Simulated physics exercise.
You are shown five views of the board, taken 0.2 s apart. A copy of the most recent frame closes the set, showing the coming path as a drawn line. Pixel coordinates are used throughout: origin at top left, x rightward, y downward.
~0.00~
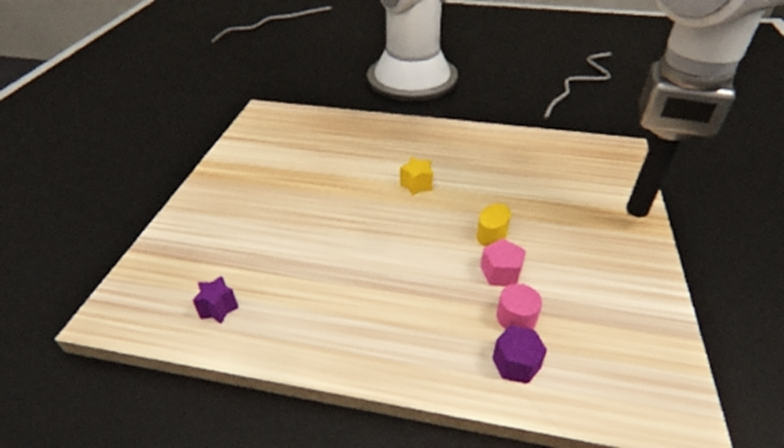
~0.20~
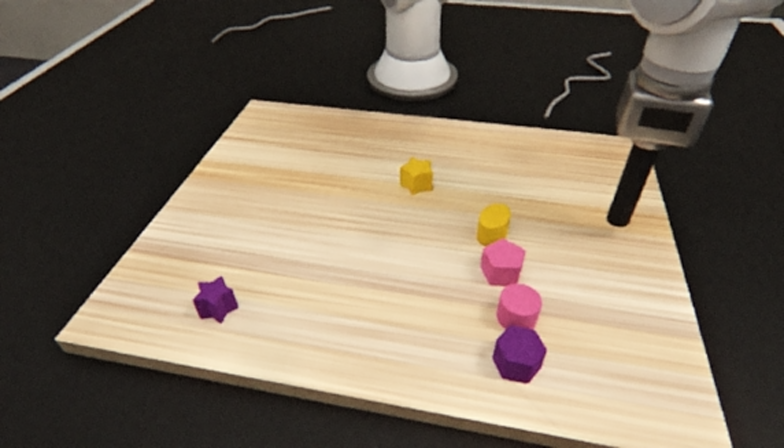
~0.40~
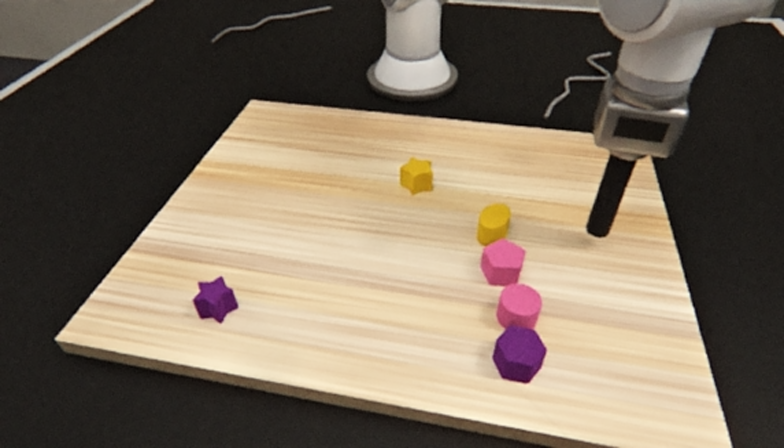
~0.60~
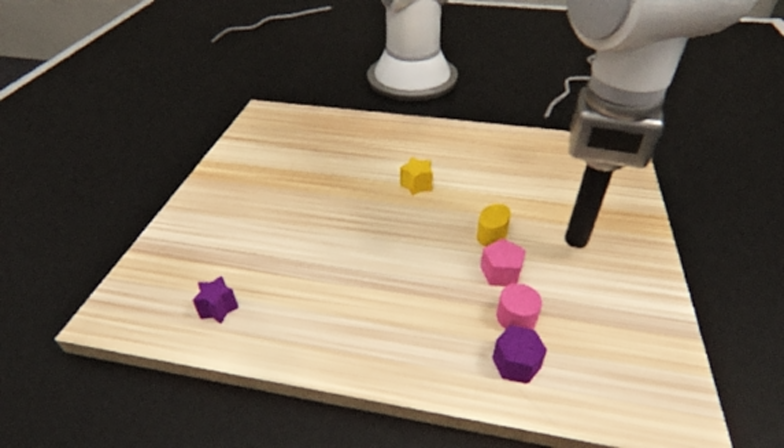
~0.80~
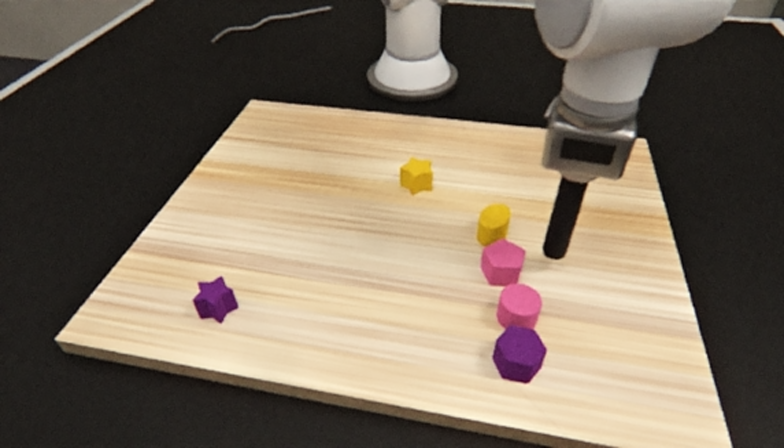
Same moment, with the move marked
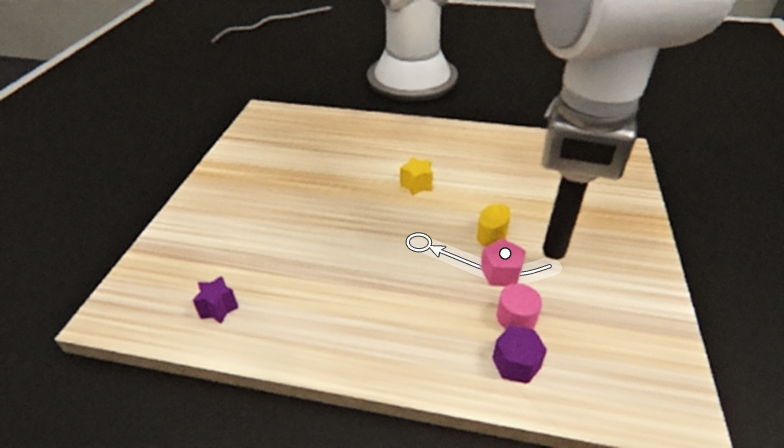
A robot arm holding a black rod moved steadily left and a little toward the viewer over a wooden board, nearing the pink blocks, while all the yellow, pink and purple blocks stayed still.
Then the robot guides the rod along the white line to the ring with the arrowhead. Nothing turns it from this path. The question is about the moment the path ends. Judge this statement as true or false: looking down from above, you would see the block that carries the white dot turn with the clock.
Verdict: False.
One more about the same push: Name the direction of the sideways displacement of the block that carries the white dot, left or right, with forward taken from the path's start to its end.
It's going to go left.
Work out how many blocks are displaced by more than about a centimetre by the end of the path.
Number moved: 1.
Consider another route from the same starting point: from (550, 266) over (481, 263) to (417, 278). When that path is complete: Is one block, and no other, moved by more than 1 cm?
Yes, that is how it ends up.
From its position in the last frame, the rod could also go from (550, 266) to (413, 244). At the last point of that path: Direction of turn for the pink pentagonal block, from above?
The sense of turning is anti-clockwise.
Path on the board, from (550, 266) through (505, 274) and (460, 259) to (419, 242); the dot is on the pink pentagonal block.
The first path, step by step. One third of the way, rod at (508, 260); pink pentagonal block at (477, 256).
Two thirds of the way, rod at (461, 246); pink pentagonal block at (440, 255), turned 70° anticlockwise.
At the end, rod at (419, 229); yellow elliptical block in place; pink pentagonal block at (438, 255), turned 80° anticlockwise.
